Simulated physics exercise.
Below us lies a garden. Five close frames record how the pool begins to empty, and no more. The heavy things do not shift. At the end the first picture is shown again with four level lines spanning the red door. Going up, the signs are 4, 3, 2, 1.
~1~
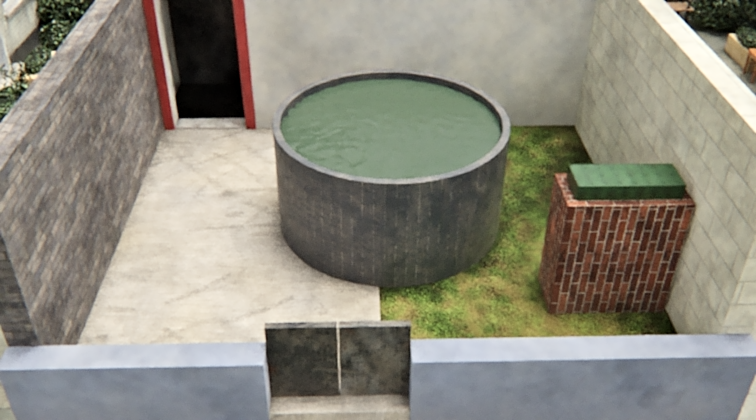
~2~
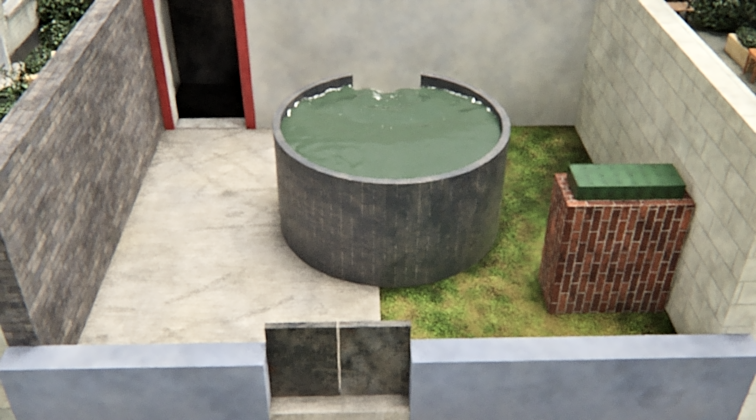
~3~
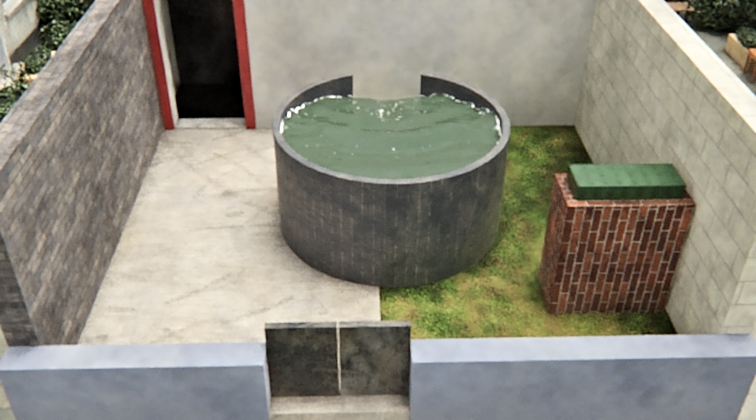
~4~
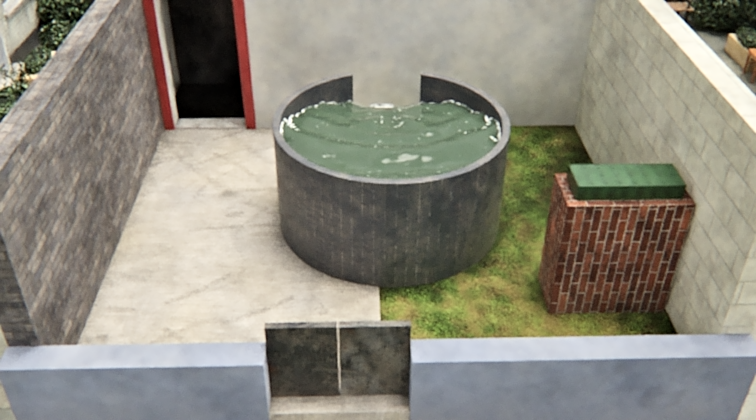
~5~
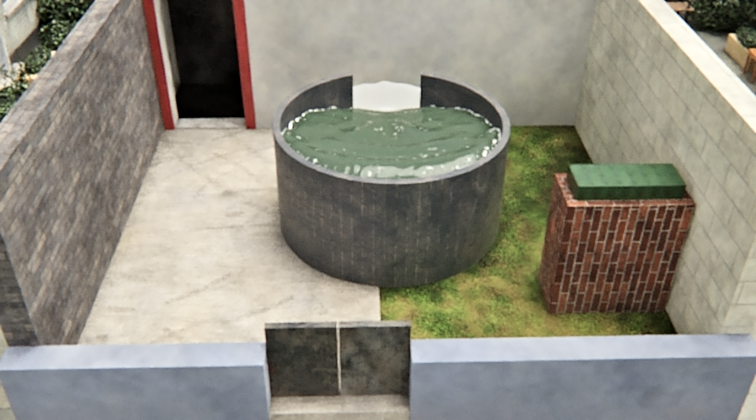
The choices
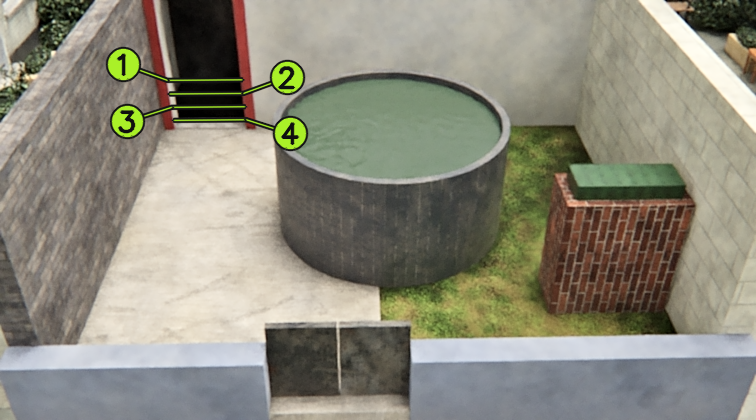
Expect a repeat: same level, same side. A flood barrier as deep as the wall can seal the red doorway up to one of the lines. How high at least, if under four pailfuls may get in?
I would pick mark 3.
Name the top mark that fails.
Here it is mark 4.
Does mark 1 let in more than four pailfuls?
No, that is safe.
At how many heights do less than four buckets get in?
Three of them.
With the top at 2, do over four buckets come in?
No, that is safe.
On the marked copy, 1 at (204, 80); 2 at (206, 93); 3 at (208, 107); 4 at (210, 120); from the bottom up 4, 3, 2, 1.
With 1, nothing gets over.
With 2, nothing gets over.
With 3, a bucket or two gets in.
With 4, about 15 bucketfuls get in.
